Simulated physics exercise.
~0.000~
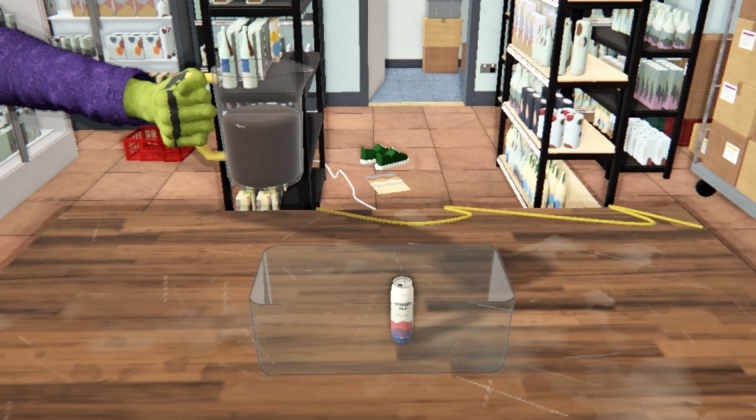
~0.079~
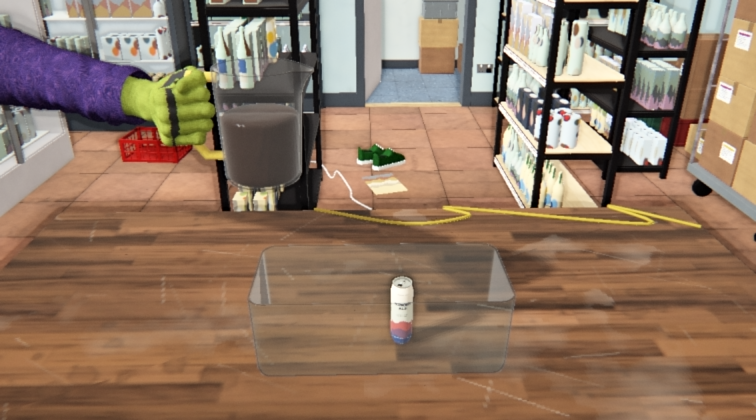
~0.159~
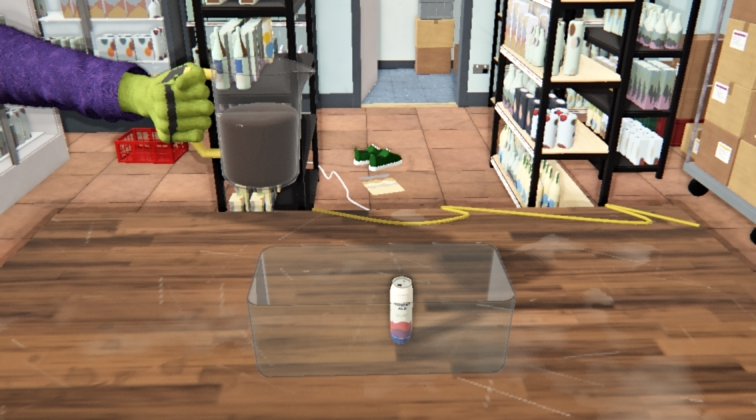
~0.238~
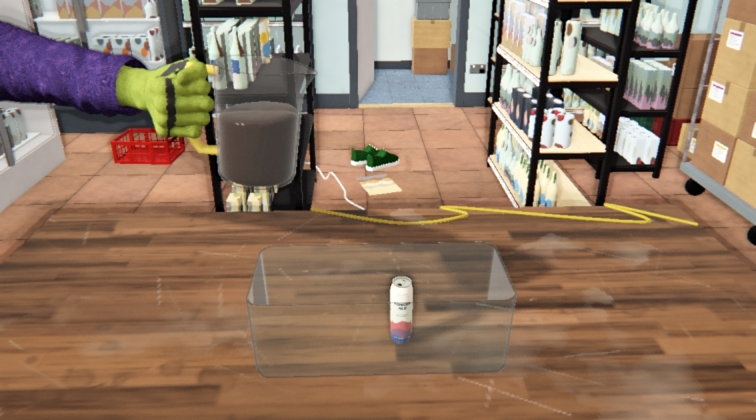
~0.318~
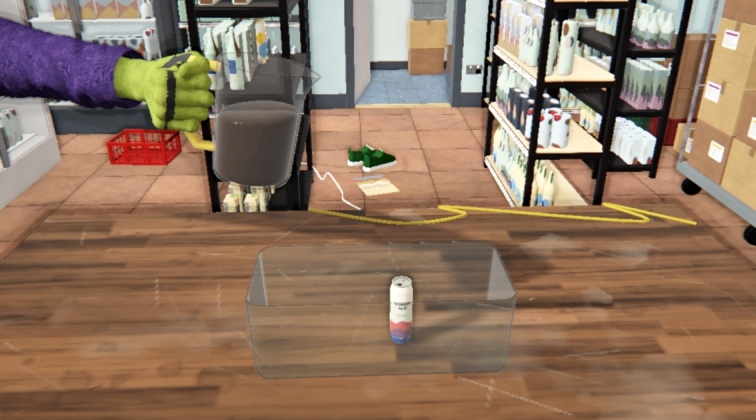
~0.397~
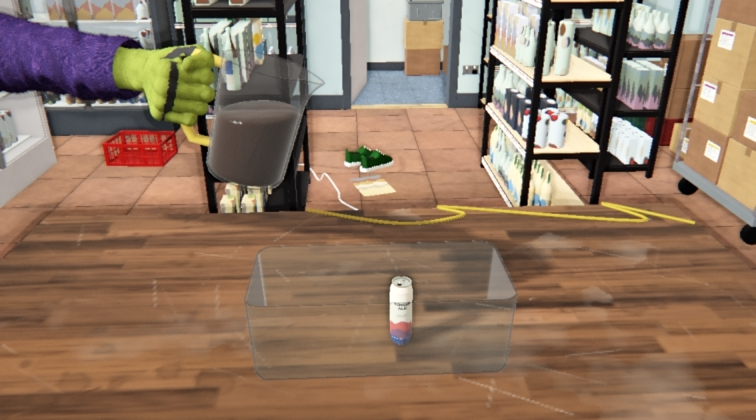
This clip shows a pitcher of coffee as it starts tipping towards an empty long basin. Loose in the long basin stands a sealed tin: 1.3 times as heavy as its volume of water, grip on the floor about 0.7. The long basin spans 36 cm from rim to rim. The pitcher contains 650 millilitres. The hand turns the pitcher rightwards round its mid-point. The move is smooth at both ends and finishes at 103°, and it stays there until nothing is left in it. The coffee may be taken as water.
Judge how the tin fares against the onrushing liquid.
It gets bowled over.
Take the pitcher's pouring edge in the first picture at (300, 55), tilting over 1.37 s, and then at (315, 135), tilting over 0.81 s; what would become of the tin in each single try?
The tin overturns the first time and stays vertical the second time.
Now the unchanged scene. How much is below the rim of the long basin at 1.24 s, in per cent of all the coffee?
I reckon close to 26 per cent.
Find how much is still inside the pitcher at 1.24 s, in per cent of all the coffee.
About 46 % is still there.
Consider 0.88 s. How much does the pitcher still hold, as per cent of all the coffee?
96 %.
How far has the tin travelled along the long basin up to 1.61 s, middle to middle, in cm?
4 cm, roughly.
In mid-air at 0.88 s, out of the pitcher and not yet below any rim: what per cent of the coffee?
Share: Roughly 3 per cent.
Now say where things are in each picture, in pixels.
In the first frame, it leans 0°; its right rim is at (313, 69); the coffee meets the walls at (223, 114) and (300, 113); the long basin's rim runs from (257, 274) to (505, 271); the tin's top is at (403, 285).
In the second frame, it leans 1°; its right rim is at (313, 69); the coffee meets the walls at (222, 114) and (299, 112).
In the third frame, it leans 3°; its right rim is at (315, 70); the coffee meets the walls at (221, 113) and (298, 112).
In the fourth frame, it leans 6°; its right rim is at (318, 72); the coffee meets the walls at (220, 112) and (298, 111).
In the fifth frame, it leans 11°; its right rim is at (321, 76); the coffee meets the walls at (219, 112) and (299, 111).
In the sixth frame, it leans 17°; its right rim is at (325, 82); the coffee meets the walls at (218, 111) and (299, 110).
After 0.88 s the tilt is 65° and 97 per cent is still to pour; the tin stands where it began.
After 1.24 s the tilt is 95° and 46 per cent is still to pour; the tin stands where it began.
After 1.61 s the tilt is 103° and 5 per cent is still to pour; the tin leans 21°.
After 2.01 s the tilt is 103° and 0 per cent is still to pour; the tin lies on its side.
In the end the tin lies on its side.
